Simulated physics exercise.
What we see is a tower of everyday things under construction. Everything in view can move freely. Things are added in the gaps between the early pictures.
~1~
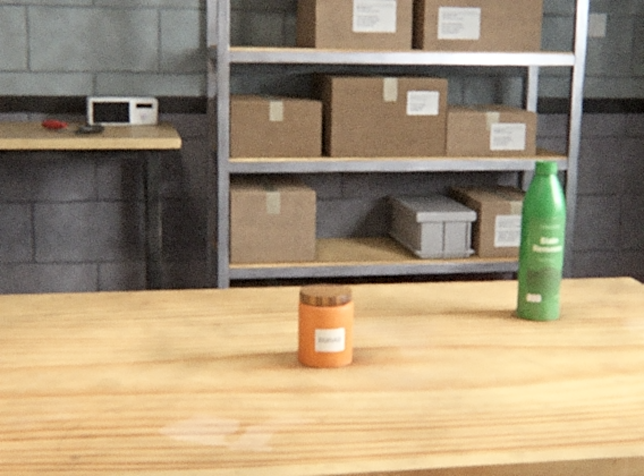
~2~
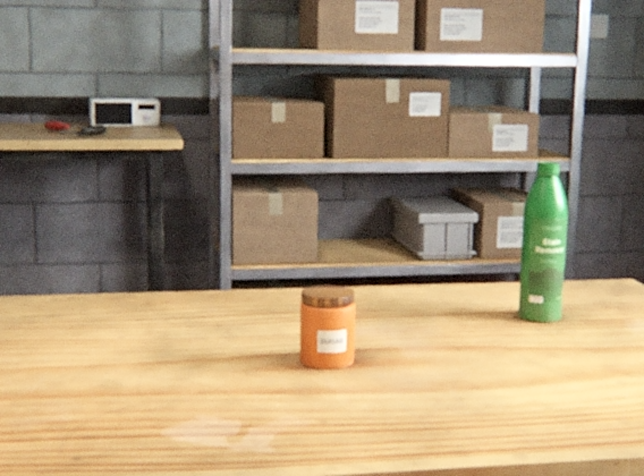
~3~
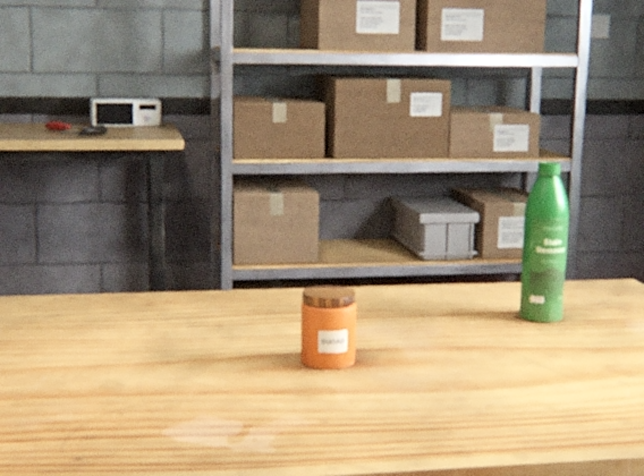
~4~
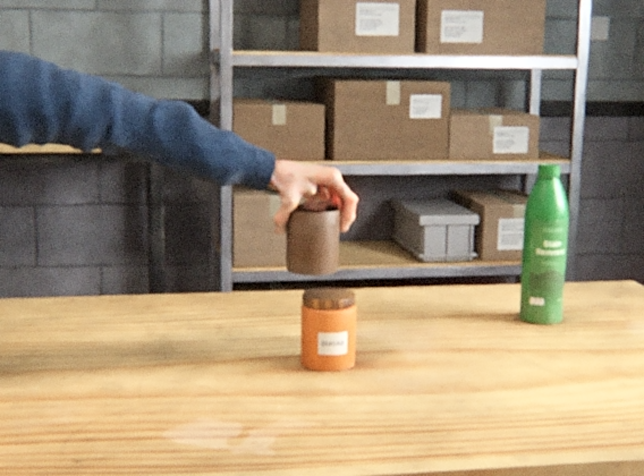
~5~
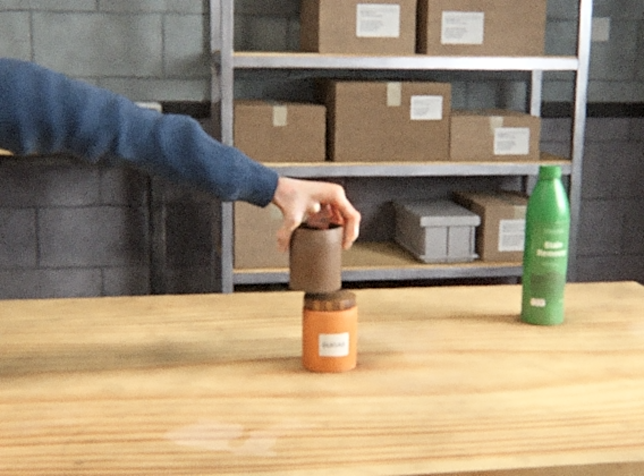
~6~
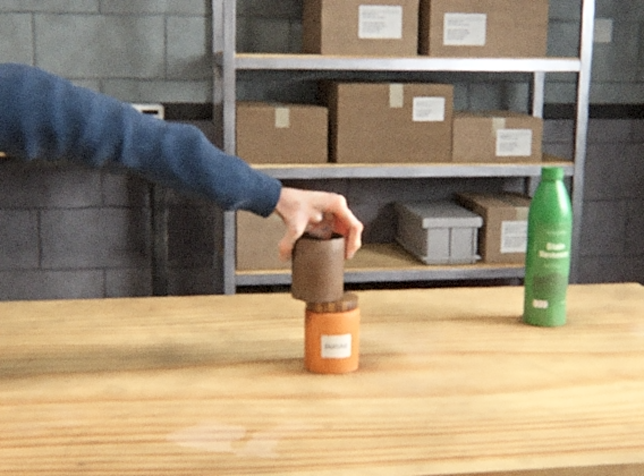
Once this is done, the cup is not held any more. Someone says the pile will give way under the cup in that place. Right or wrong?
Wrong, it holds.
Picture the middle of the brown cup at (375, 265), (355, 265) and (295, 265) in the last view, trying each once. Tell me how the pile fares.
Case one: It topples; case two: It stands firm; case three: It topples.
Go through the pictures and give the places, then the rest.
The last thing is not in view yet; green bottle (542, 240), in the first frame.
The last thing is not in view yet; green bottle (544, 242), in the second frame.
The last thing is not in view yet; green bottle (545, 242), in the third frame.
On its way; brown cup (313, 239); green bottle (545, 244), in the fourth frame.
On its way; brown cup (315, 256); green bottle (546, 245), in the fifth frame.
In place under the hand; brown cup (317, 266); green bottle (548, 246), in the sixth frame.
Then, 0.50 s after the last picture, nothing has stirred.
Then, 1.30 s after the last picture, brown cup resting near (317, 266).
At rest, all 3 in place. Seen from the same camera at the end, brown cup near (317, 267). The pile keeps its balance.
